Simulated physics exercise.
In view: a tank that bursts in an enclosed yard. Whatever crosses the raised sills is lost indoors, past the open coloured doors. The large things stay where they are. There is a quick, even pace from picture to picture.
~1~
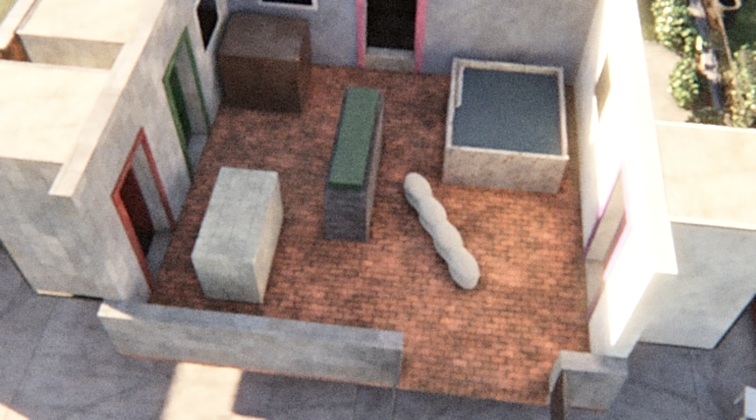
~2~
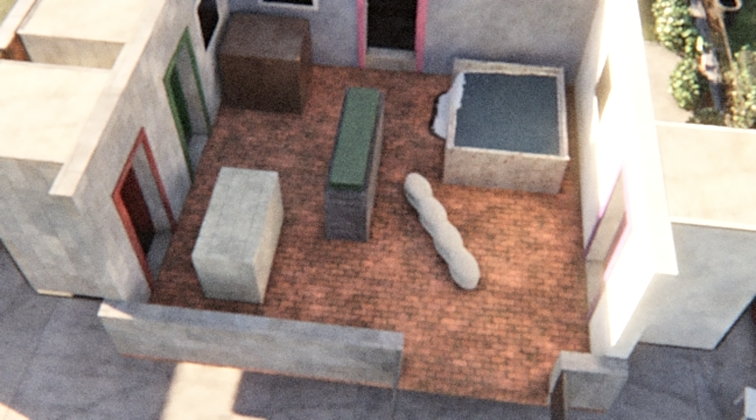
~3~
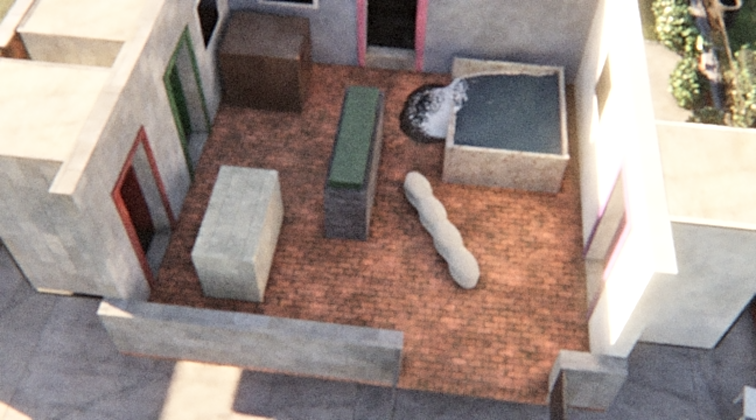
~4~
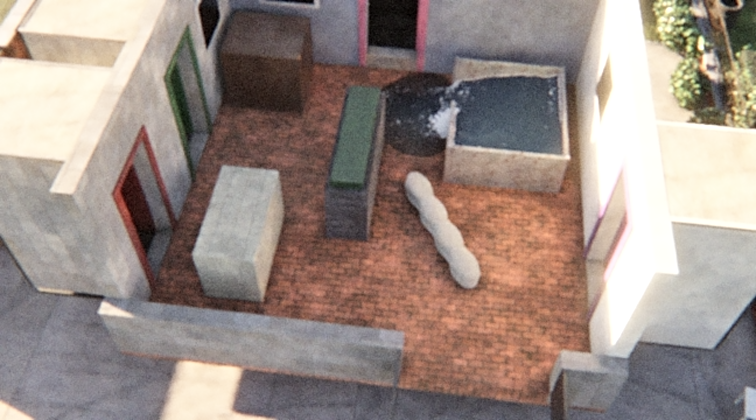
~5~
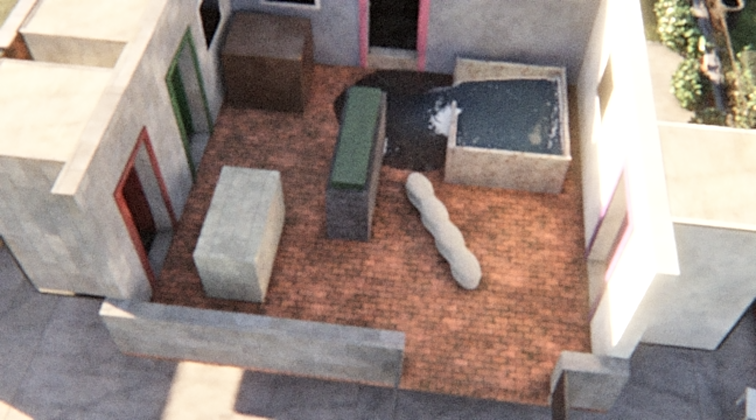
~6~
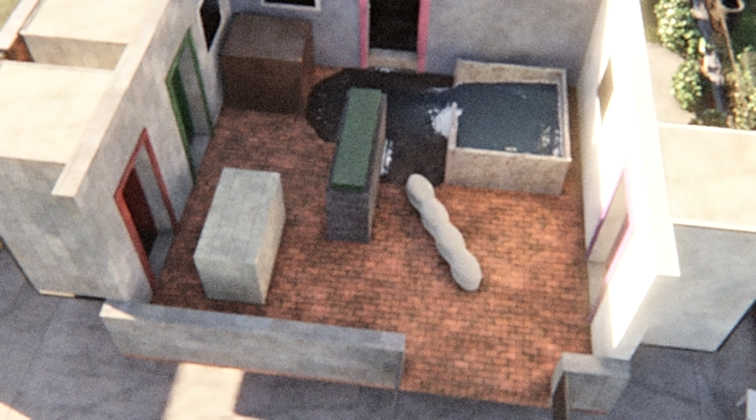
Water burst out of the left side of a tank in a walled brick yard, spread left across the paving in a dark pool, and ran around the back of a green-topped block.
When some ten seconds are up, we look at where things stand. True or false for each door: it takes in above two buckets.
The red door, true; the purple door, false; the pink door, false; the green door, true.
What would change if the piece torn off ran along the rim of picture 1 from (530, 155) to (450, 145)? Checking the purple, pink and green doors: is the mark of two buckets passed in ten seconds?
Well, the purple one breaks the limit, while the pink one stays within bounds and the green one stays within bounds.
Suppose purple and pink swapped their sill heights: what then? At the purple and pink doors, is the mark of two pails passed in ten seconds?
Pretty sure the purple remains short while the pink crosses the line.
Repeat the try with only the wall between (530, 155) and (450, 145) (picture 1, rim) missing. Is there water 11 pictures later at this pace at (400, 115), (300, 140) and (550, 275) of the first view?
Taking the points in order: Swamped, unwetted and swamped.
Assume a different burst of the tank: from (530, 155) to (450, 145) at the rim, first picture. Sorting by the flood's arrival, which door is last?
That would be the door marked green.
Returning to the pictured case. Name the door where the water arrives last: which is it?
Answer - the purple door.
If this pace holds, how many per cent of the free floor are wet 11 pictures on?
Roughly 35 percent, I'd say.
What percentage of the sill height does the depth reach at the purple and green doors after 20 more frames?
I'd put the first at close to 0 per cent and the second at close to 140 per cent.
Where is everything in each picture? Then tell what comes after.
Still water in the water tank at (507, 110), in the first picture.
The front is at (439, 136), out from the gap at (453, 107), in the second picture.
The front is at (406, 127), out from the gap at (453, 106), in the third picture.
The front is at a hidden place, out from the gap at (454, 107), in the fourth picture.
Water pours out at (455, 107) and has run to (341, 99), in the fifth picture.
Water pours out at (455, 108) and has run to (312, 93), in the sixth picture.
A moment on, water covers 25 % of the floor; the red door not reached, the purple door not reached, the pink door wet at the sill, nothing in, the green door not reached.
Next, water covers 35 % of the floor; the red door not reached, the purple door not reached, the pink door wet at the sill, nothing in, the green door over two buckets in.
Then, water covers 50 % of the floor; the red door wet at the sill, nothing in, the purple door not reached, the pink door wet at the sill, nothing in, the green door far over two buckets in.
Later, water covers 65 % of the floor; the red door over two buckets in, the purple door not reached, the pink door wet at the sill, nothing in, the green door far over two buckets in.
In the end, water covers 95 % of the floor; the red door far over two buckets in, the purple door wet at the sill, nothing in, the pink door wet at the sill, nothing in, the green door far over two buckets in.
